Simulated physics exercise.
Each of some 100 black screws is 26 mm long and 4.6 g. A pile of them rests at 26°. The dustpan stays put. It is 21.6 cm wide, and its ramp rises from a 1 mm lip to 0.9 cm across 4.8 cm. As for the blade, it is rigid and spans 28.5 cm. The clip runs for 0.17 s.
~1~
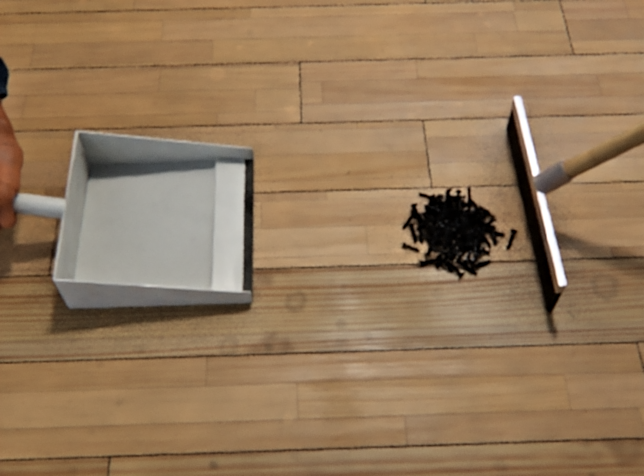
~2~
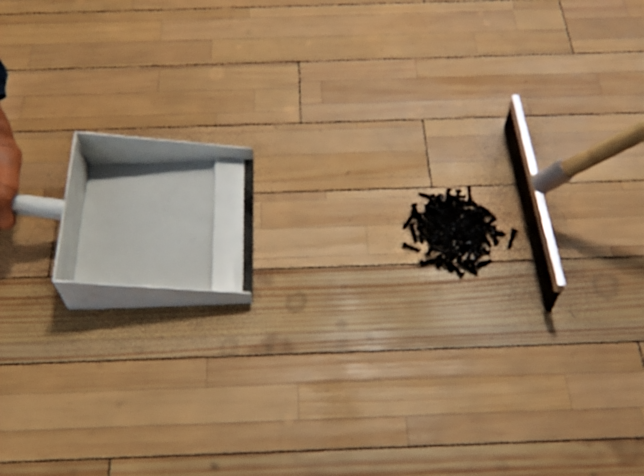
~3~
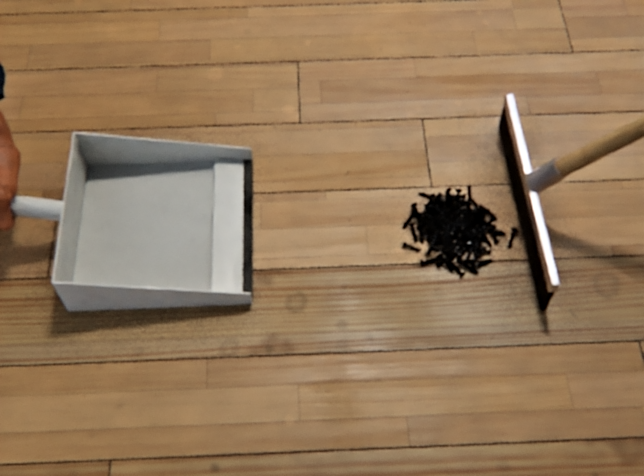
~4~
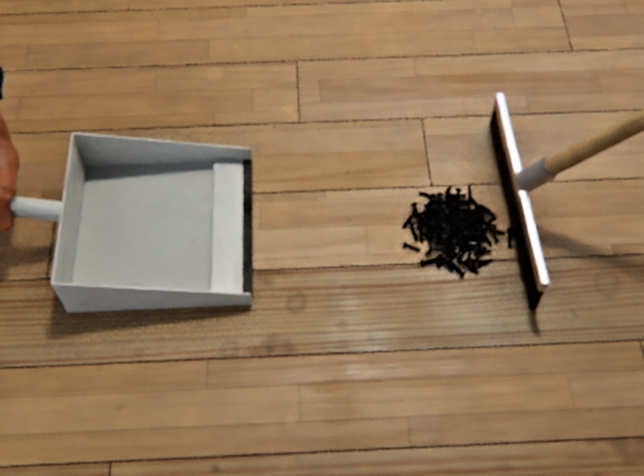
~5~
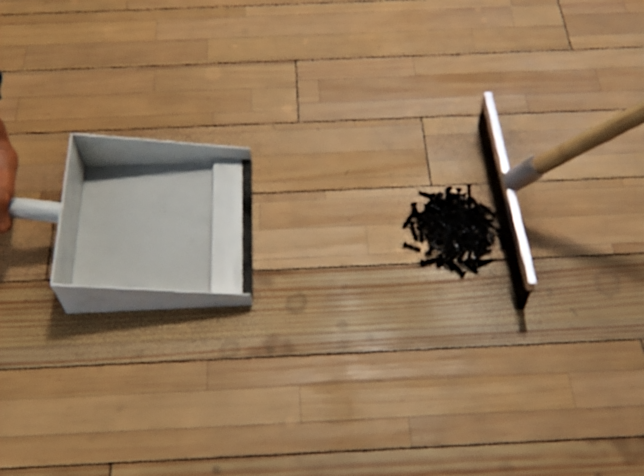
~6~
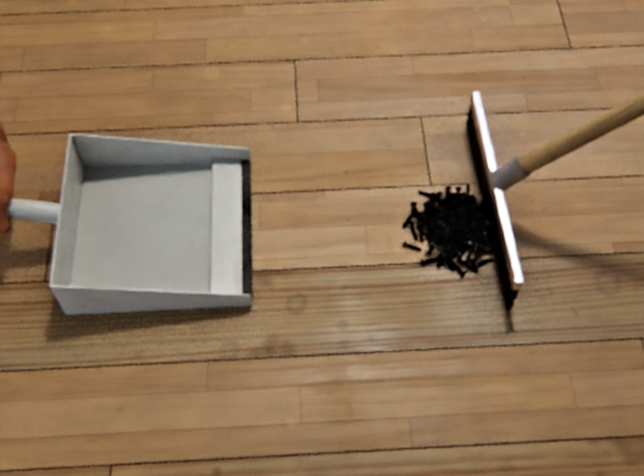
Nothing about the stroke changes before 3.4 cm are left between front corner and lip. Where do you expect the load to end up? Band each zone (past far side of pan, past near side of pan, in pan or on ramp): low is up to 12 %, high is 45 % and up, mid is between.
Far side low, near side low, pan mid.
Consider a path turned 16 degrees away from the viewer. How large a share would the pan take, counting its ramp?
My guess is some 15 percent.
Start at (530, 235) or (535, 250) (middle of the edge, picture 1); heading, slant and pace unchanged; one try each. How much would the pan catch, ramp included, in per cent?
Around 25 percent, then around 25 percent.
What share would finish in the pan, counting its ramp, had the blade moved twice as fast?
Some 60 %.
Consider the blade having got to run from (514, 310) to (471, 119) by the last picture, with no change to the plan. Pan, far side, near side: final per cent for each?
Per cent by place - pan 15, far side 0, near side 35.
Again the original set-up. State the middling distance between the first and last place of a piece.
About 24 cm.
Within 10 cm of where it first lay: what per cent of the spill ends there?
I'd estimate roughly 0 per cent.
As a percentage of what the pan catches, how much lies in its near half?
Something like 60 in a hundred.
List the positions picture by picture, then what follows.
In the first frame, blade from (560, 288) to (516, 104), moved 0.0 cm, 0 of the pieces shifted so far; middle of the pieces at (451, 225); pan at (151, 230).
In the second frame, blade from (559, 287) to (514, 104), moved 0.3 cm, 0 of the pieces shifted so far; middle of the pieces at (451, 225).
In the third frame, blade from (553, 287) to (508, 103), moved 1.0 cm, 0 of the pieces shifted so far; middle of the pieces at (451, 225).
In the fourth frame, blade from (543, 286) to (498, 102), moved 2.2 cm, 0 of the pieces shifted so far; middle of the pieces at (452, 224).
In the fifth frame, blade from (530, 285) to (487, 101), moved 3.8 cm, 5 of the pieces shifted so far; middle of the pieces at (451, 224).
In the sixth frame, blade from (517, 285) to (474, 100), moved 5.3 cm, 20 of the pieces shifted so far; middle of the pieces at (450, 223); pan at (148, 234).
Then, 0.28 s after the last picture, middle of the blade 17 cm from the lip; 0 % over the lip, far side 0 %, near side 0 %.
Then, 0.46 s after the last picture, middle of the blade 9 cm from the lip; 0 % over the lip, far side 0 %, near side 0 %.
Then, 0.77 s after the last picture, middle of the blade 4 cm from the lip; 25 % over the lip, far side 0 %, near side 0 %.
In the end, far side 0 %, near side 0 %, pan 25 %, in front of the lip or behind the blade 75 %.
